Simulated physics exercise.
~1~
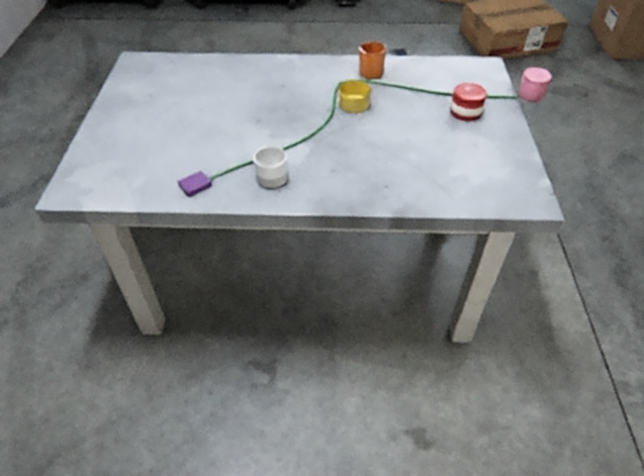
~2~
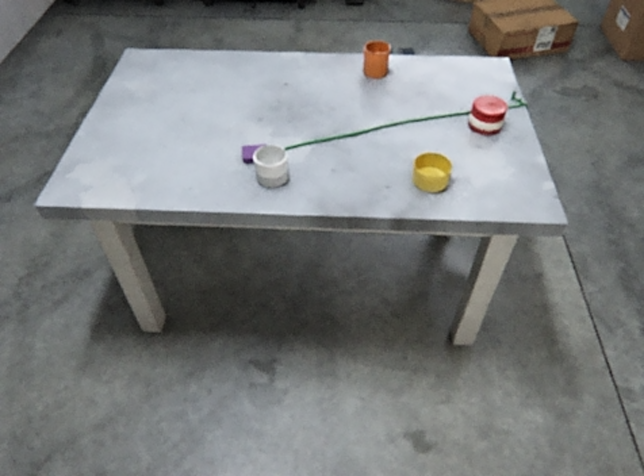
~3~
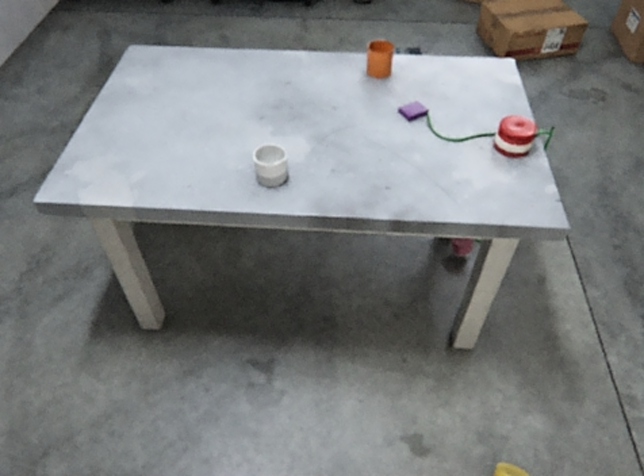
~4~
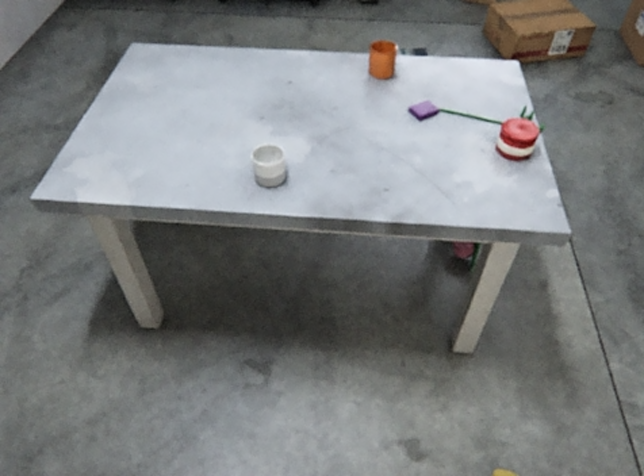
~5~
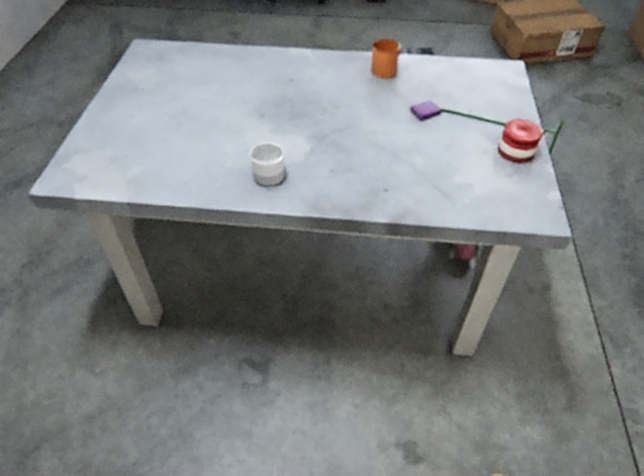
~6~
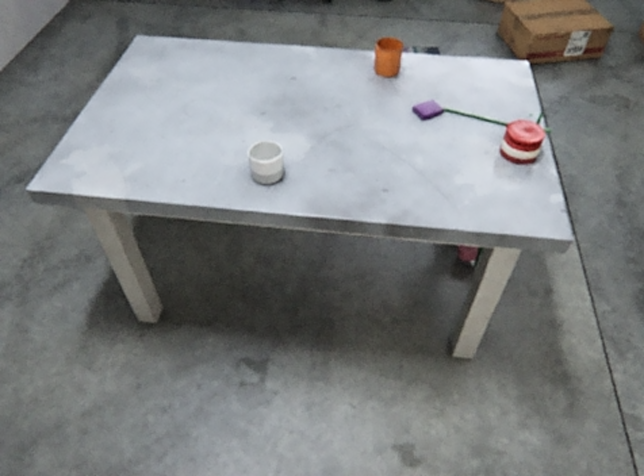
A green cable tied to a small purple block winds across a pale gray table among a yellow cup, a red canister, a pink object at the right edge, and white and orange mugs. It pulls taut to the right, dragging the block and sweeping the yellow cup toward the front, while the pink object leaves the tabletop. The yellow cup then drops to the floor, and the red canister shifts toward the right edge. The block slides farther right and settles. Finally, the block, canister and both mugs remain on top, with the pink object below.
